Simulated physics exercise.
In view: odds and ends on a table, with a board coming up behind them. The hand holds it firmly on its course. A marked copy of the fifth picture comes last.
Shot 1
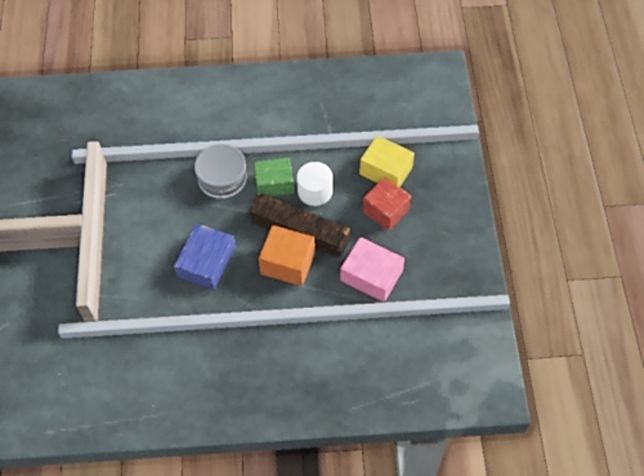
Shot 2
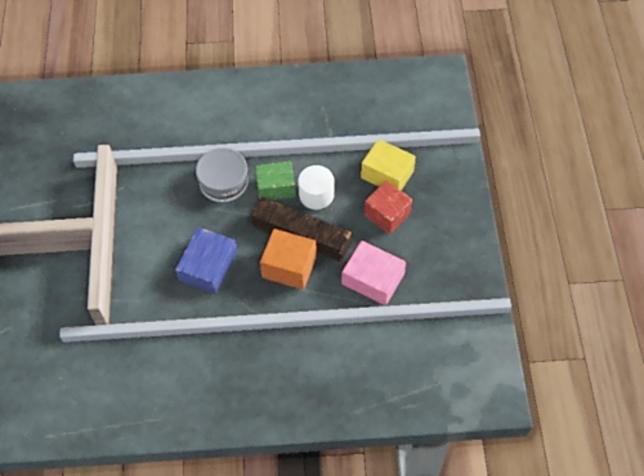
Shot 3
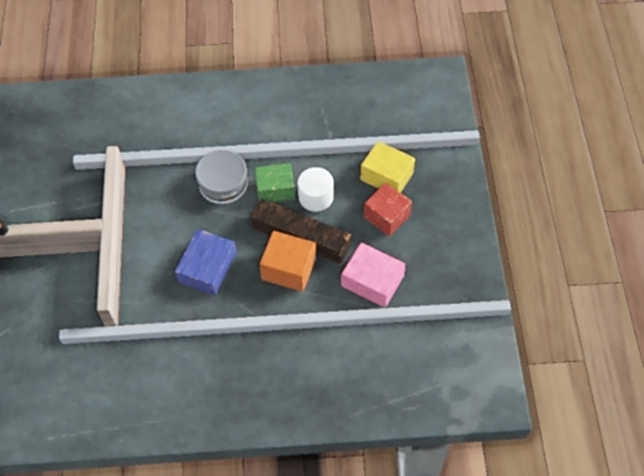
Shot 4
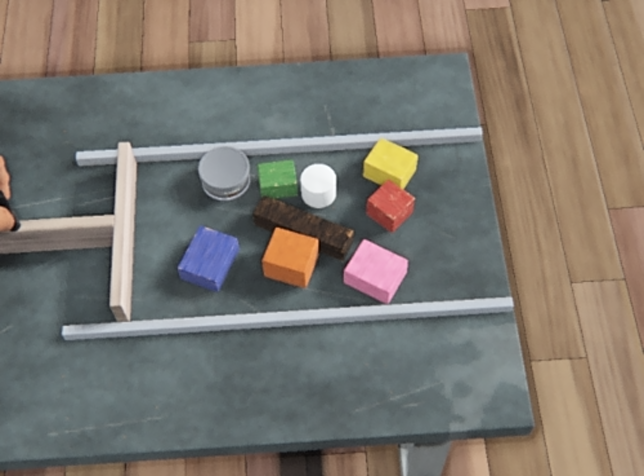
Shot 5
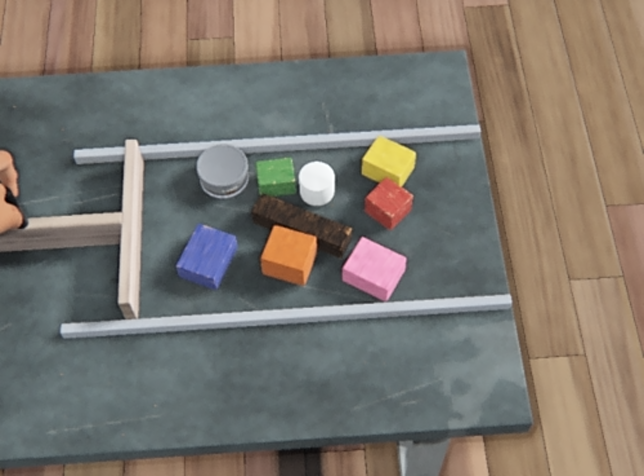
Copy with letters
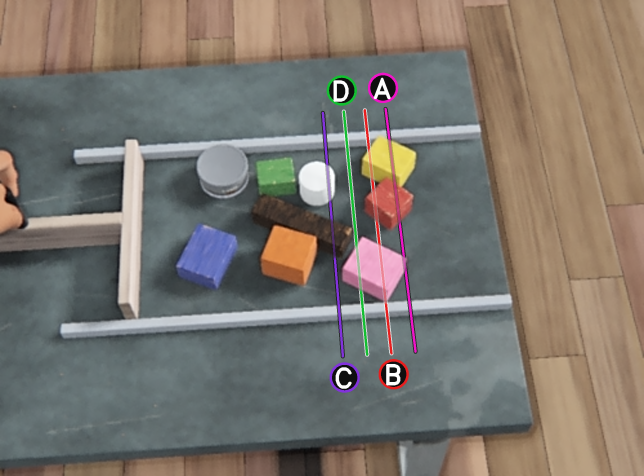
A wooden board on a handle sliding slowly right between two rails toward unmoving coloured blocks, a hand coming into view behind.
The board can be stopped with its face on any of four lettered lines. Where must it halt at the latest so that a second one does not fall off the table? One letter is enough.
No farther than B.
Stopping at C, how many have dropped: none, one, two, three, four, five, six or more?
The count is none.
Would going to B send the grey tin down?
By then, no.
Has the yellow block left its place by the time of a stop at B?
By then, yes.
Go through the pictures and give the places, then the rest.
In the first frame, yellow block (386, 163); blue block (205, 257); black bar (300, 226).
In the second frame, board (98, 223); green block (276, 181).
In the third frame, board (107, 224); white tin (315, 190).
In the fourth frame, board (120, 220); grey tin (225, 174).
In the fifth frame, board (128, 217); yellow block (388, 163); blue block (207, 257); black bar (302, 226).
On the copy, A at (400, 221); B at (377, 223); C at (332, 226); D at (355, 224).
On B. First, board (217, 212); grey tin (250, 168); green block (291, 179).
Then, board (305, 206); red block (430, 211); pink block (429, 268).
Finally, board (373, 202); pink block (497, 265); red block (487, 220); none fallen.
By contrast, A drops two; C is within the limit but short; D is within the limit but short.
